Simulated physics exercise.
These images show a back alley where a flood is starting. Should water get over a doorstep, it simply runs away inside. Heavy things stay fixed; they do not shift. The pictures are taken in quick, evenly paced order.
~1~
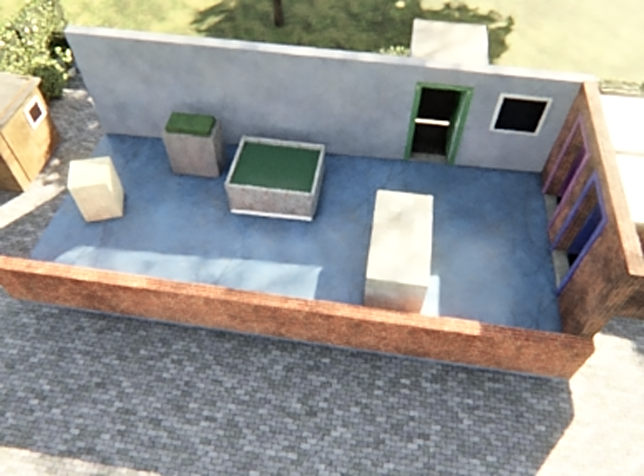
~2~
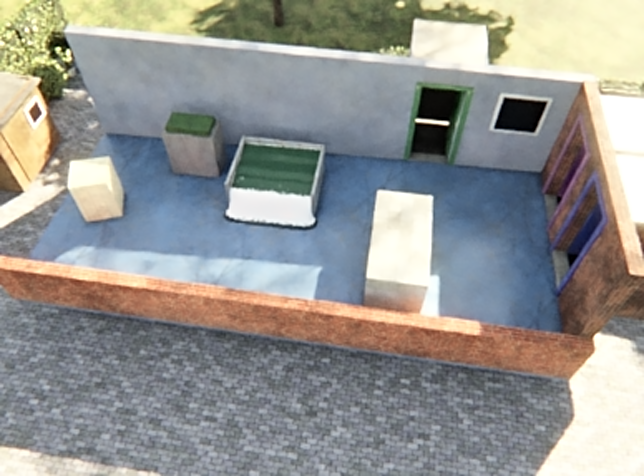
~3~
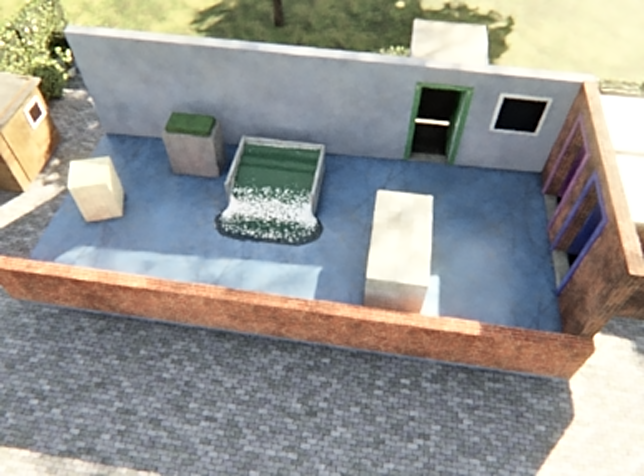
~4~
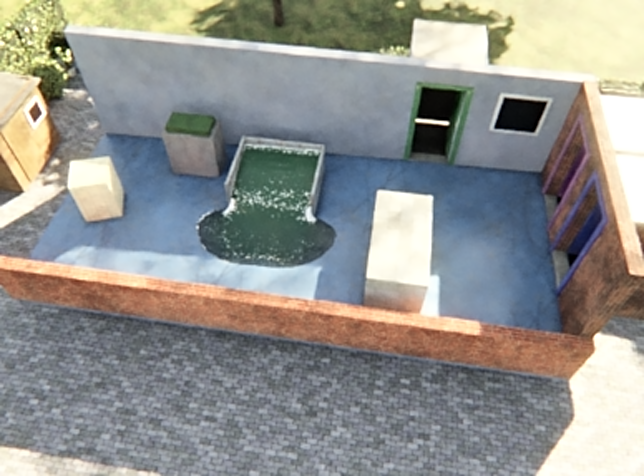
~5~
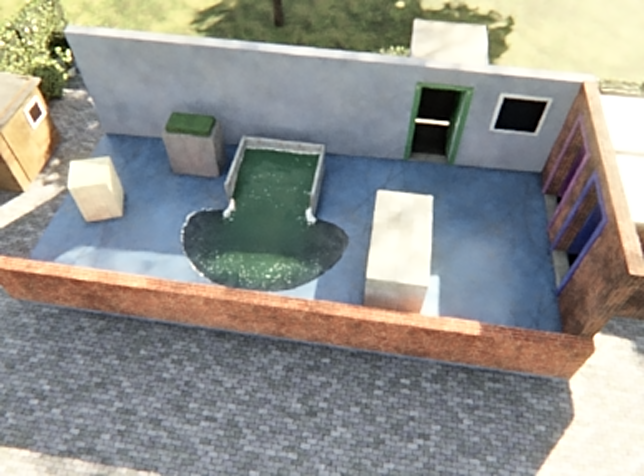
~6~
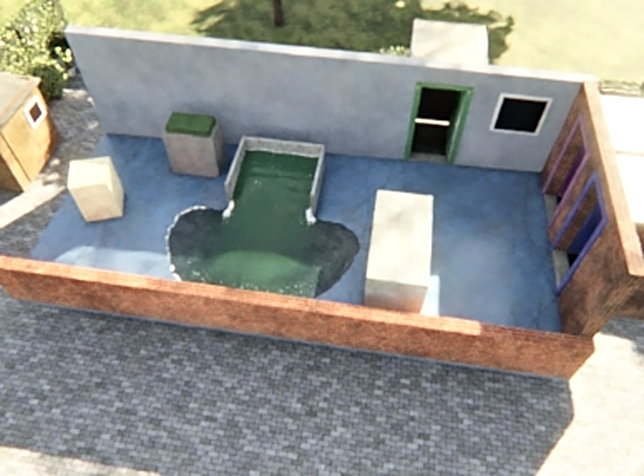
Green water bursts from the front of a low, pale-walled tank in a roofless, blue-floored yard, seen from high above and held in a steady view. A grey block topped with green and a cream box stand to the left, a long pale block to the right, with a green-framed doorway behind and a brick wall in front. The water pours forward, foaming white, then fans sideways into a dark, rounded pool reaching the brick wall.
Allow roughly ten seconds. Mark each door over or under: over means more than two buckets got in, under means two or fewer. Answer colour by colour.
Purple door - under, blue door - under, green door - under.
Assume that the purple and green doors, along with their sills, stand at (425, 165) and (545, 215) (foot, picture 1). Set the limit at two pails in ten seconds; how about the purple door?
Result: Purple one remains below.
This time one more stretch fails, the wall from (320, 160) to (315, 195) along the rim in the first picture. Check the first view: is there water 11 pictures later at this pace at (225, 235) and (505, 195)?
The first spot is spared, the second swamped.
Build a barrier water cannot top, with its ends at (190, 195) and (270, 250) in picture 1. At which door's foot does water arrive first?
I say the one in blue.
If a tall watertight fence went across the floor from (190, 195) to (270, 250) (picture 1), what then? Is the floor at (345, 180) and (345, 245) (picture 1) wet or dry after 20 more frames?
First spot submerged, second spot submerged.
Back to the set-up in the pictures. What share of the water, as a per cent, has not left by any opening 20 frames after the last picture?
Near 86 in a hundred.
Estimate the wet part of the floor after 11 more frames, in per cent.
That comes to about 30 per cent.
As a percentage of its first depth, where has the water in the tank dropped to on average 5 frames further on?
Roughly 36 per cent.
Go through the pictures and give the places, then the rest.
In the first frame, the water tank at (277, 167) is whole and still.
In the second frame, the front is at (227, 212), out from the gap at (271, 205).
In the third frame, the front is at (315, 237), out from the gap at (271, 206).
In the fourth frame, the front is at (209, 246), out from the gap at (271, 207).
In the fifth frame, water pours out at (271, 208) and has run to (218, 280).
In the sixth frame, water pours out at (271, 208) and has run to a hidden place.
A moment on, water covers 25 % of the floor; the purple door not reached, the blue door not reached, the green door not reached.
Next, water covers 30 % of the floor; the purple door not reached, the blue door not reached, the green door not reached.
Then, water covers 45 % of the floor; the purple door not reached, the blue door not reached, the green door not reached.
Later, water covers 60 % of the floor; the purple door not reached, the blue door wet at the sill, nothing in, the green door not reached.
In the end, water covers 45 % of the floor; the purple door not reached, the blue door wet at the sill, nothing in, the green door wet at the sill, nothing in.
